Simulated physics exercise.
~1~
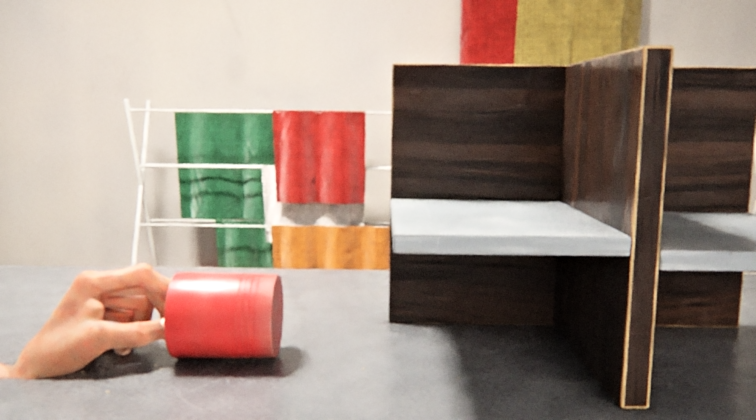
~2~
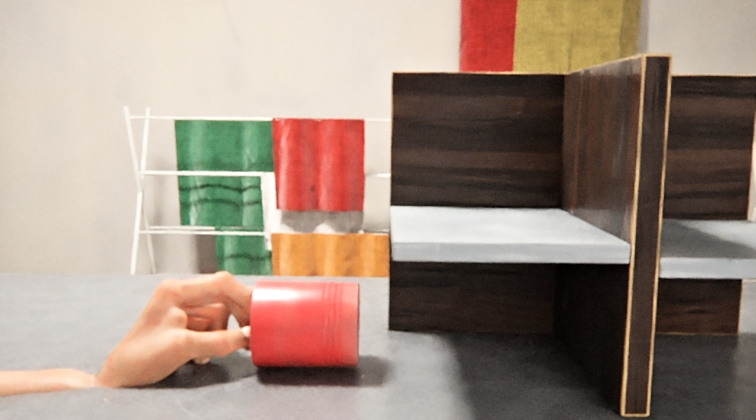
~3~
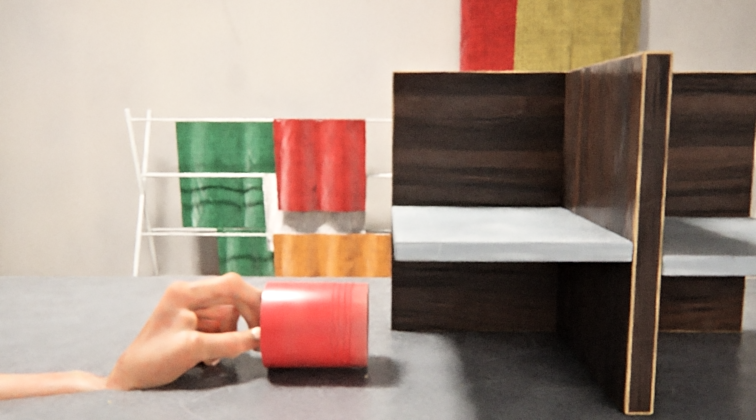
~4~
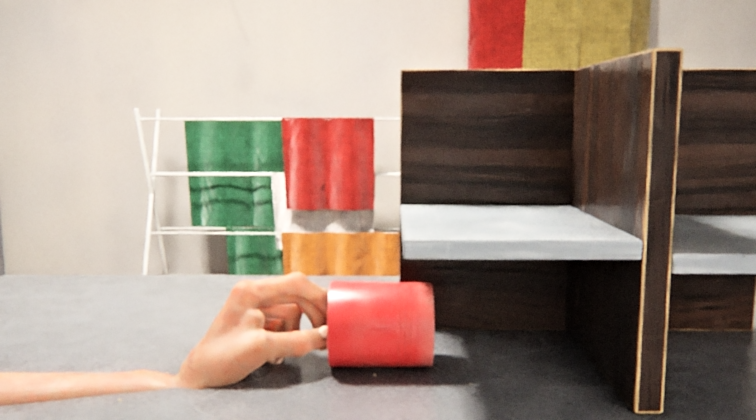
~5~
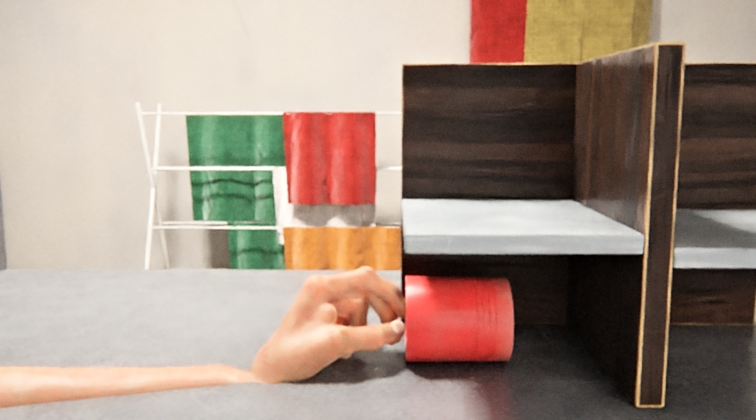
On a gray tabletop, with towels hanging on a white rack behind, a hand pushed a red beaker lying on its side to the right toward a dark wooden unit with a pale shelf, until it slid in underneath the shelf.
